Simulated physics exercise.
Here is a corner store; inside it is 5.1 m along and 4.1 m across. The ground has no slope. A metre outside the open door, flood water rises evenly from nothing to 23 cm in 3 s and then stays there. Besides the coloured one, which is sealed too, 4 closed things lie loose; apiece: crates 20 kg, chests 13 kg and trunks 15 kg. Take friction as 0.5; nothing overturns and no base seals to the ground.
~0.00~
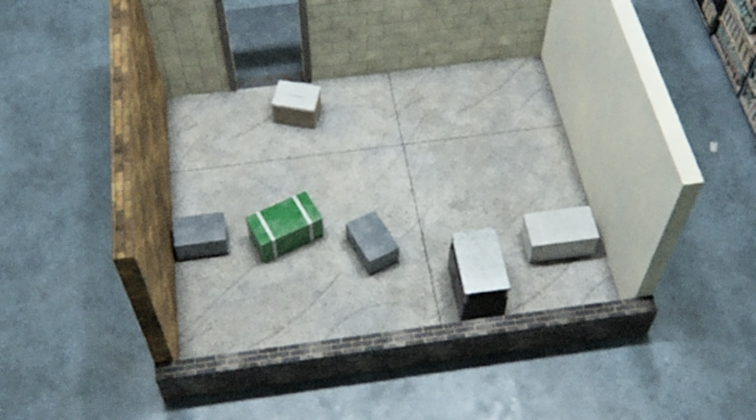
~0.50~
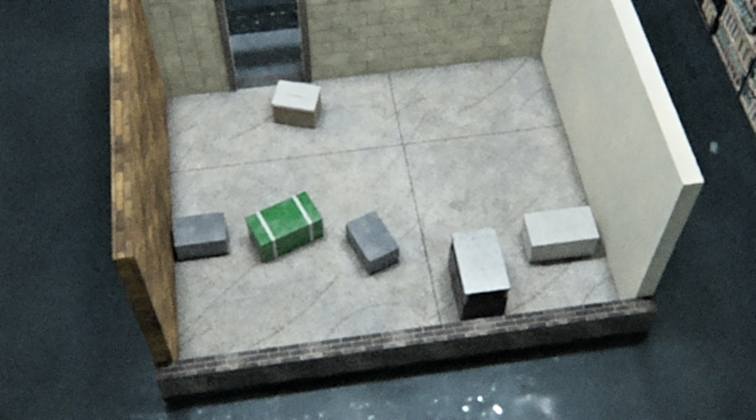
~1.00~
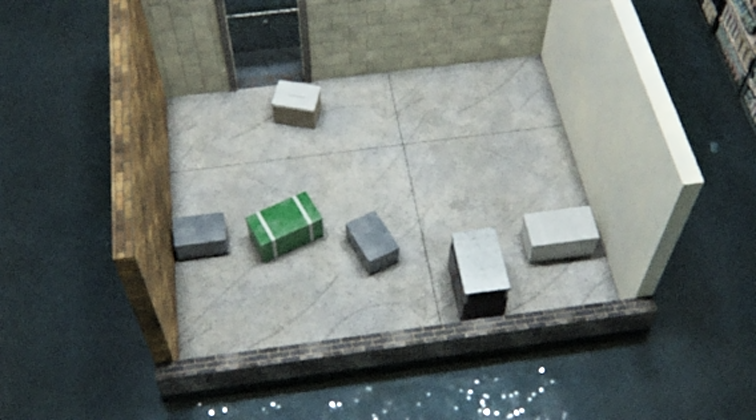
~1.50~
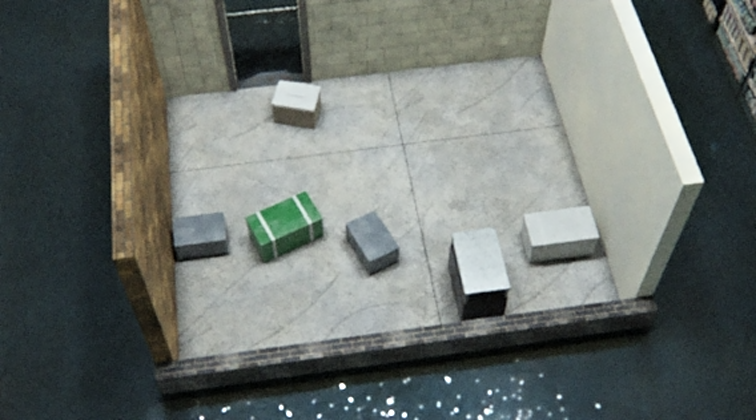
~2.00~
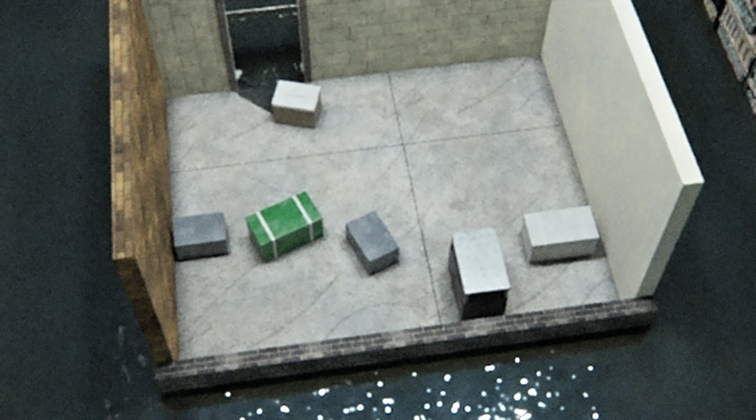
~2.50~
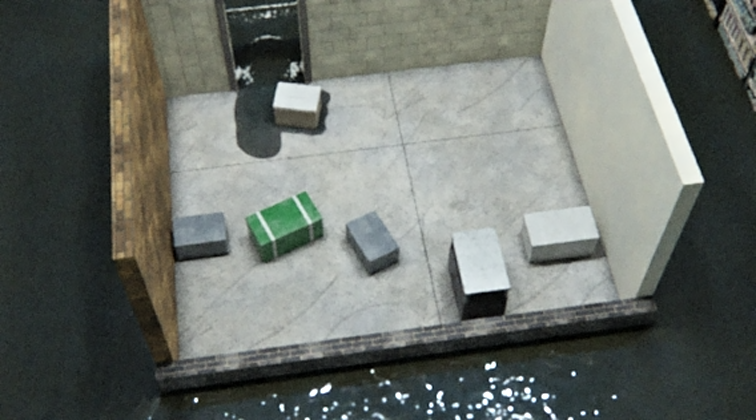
The footage shows an open-topped room with a green trunk and several grey and white boxes on its floor; dark, glinting water surrounds the walls, then enters through the doorway and spreads around a pale box, while the objects stay still.
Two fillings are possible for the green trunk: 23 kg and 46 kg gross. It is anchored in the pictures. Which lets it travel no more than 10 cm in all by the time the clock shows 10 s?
For it, only the higher weight holds it.
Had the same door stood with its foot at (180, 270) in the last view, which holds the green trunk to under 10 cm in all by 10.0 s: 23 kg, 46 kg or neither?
In that case only the higher weight holds it.
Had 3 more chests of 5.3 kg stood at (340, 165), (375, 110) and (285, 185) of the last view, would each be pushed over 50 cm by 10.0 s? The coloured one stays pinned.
In turn: Over, under, over.
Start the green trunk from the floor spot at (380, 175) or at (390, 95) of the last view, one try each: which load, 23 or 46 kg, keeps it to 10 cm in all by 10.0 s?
In turn: Only the larger holds; the smaller is enough.
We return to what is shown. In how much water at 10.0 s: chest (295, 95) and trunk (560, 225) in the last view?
About 6 and 4 cm.
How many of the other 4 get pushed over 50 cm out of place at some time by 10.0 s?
That makes 2.
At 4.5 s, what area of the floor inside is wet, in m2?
Some 9.0 m2.
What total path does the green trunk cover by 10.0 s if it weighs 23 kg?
About 250 cm.
After 3.5 s the green trunk would be 0 cm from its start with 23 kg and 0 cm from its start with 46 kg; 0 cm of water round it then.
After 4.5 s the green trunk would be 13 cm from its start with 23 kg and 0 cm from its start with 46 kg; 6 cm of water round it then.
After 7.0 s the green trunk would be 123 cm from its start with 23 kg and 0 cm from its start with 46 kg; 6 cm of water round it then.
After 10.0 s the green trunk would be 197 cm from its start with 23 kg and 0 cm from its start with 46 kg; 8 cm of water round it then.
